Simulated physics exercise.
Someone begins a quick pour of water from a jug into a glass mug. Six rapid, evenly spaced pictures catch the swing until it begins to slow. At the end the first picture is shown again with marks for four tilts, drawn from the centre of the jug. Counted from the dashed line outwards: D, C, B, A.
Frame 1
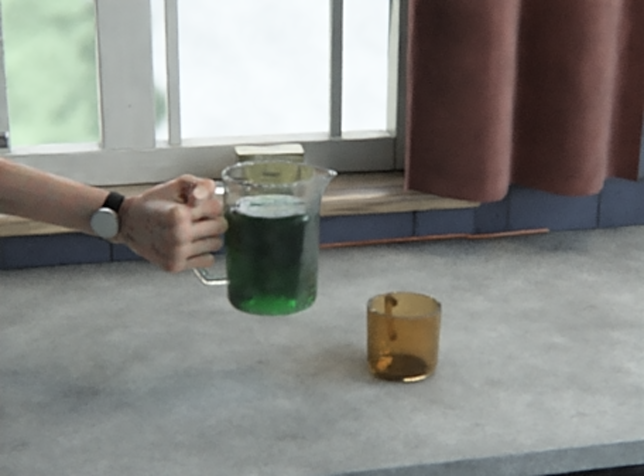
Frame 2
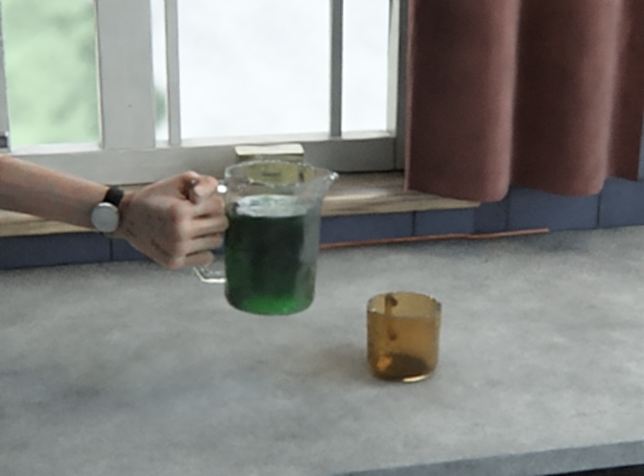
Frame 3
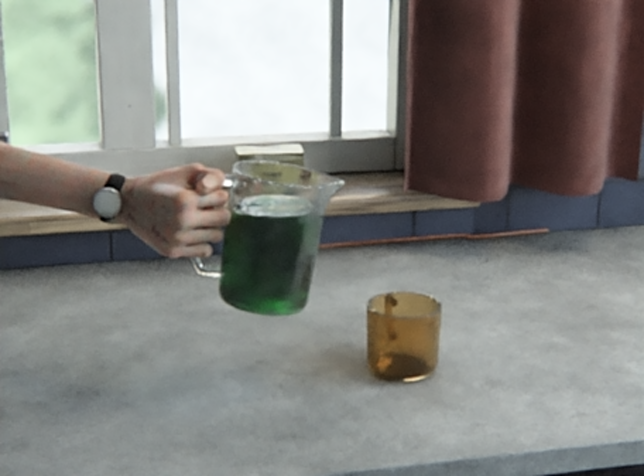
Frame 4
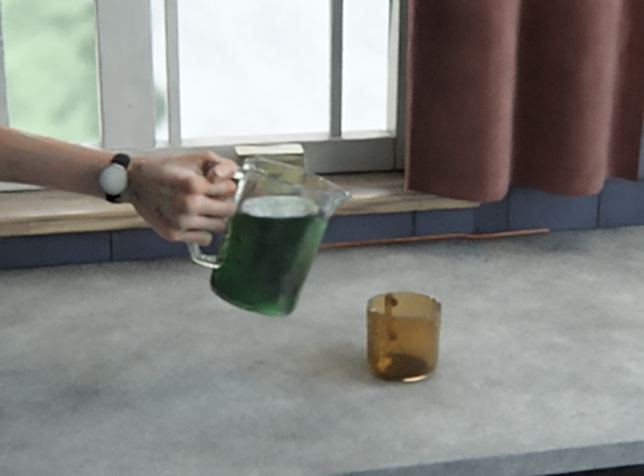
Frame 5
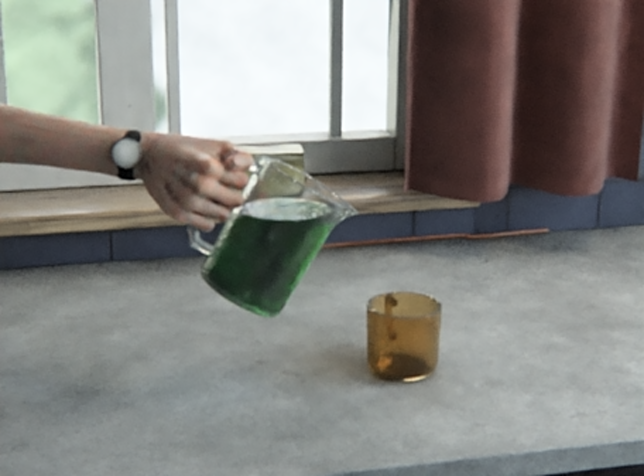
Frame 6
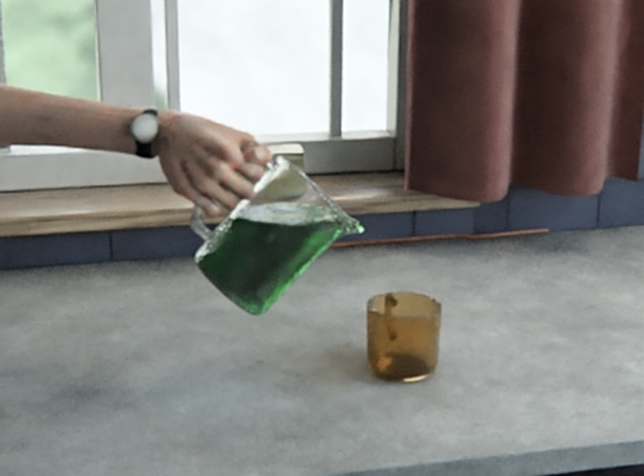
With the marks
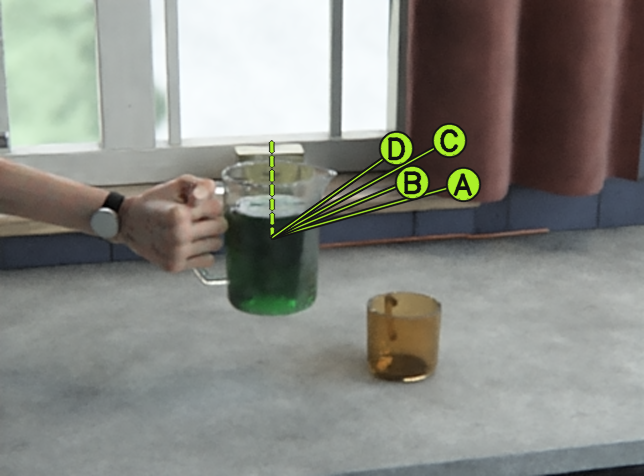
Hand with a wristwatch tilting a glass jug of green liquid to the right above a countertop, near an amber glass.
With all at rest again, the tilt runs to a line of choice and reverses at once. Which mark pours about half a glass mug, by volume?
D is best.
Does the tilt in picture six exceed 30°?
Yes, it does.
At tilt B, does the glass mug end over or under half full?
Over.
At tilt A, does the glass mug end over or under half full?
Over.
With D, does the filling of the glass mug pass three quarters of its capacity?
No, it does not.
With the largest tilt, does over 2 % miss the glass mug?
Yes.
In lime, A at (446, 188); B at (395, 186); C at (434, 148); D at (382, 159).
If A is chosen, the glass mug is filled to the brim; 17 % of the water is spilt.
If B is chosen, the glass mug ends with about 97 % of what it can hold; 5 % of the water is spilt.
If C is chosen, the glass mug ends with about 74 % of what it can hold.
If D is chosen, the glass mug ends with about 49 % of what it can hold.
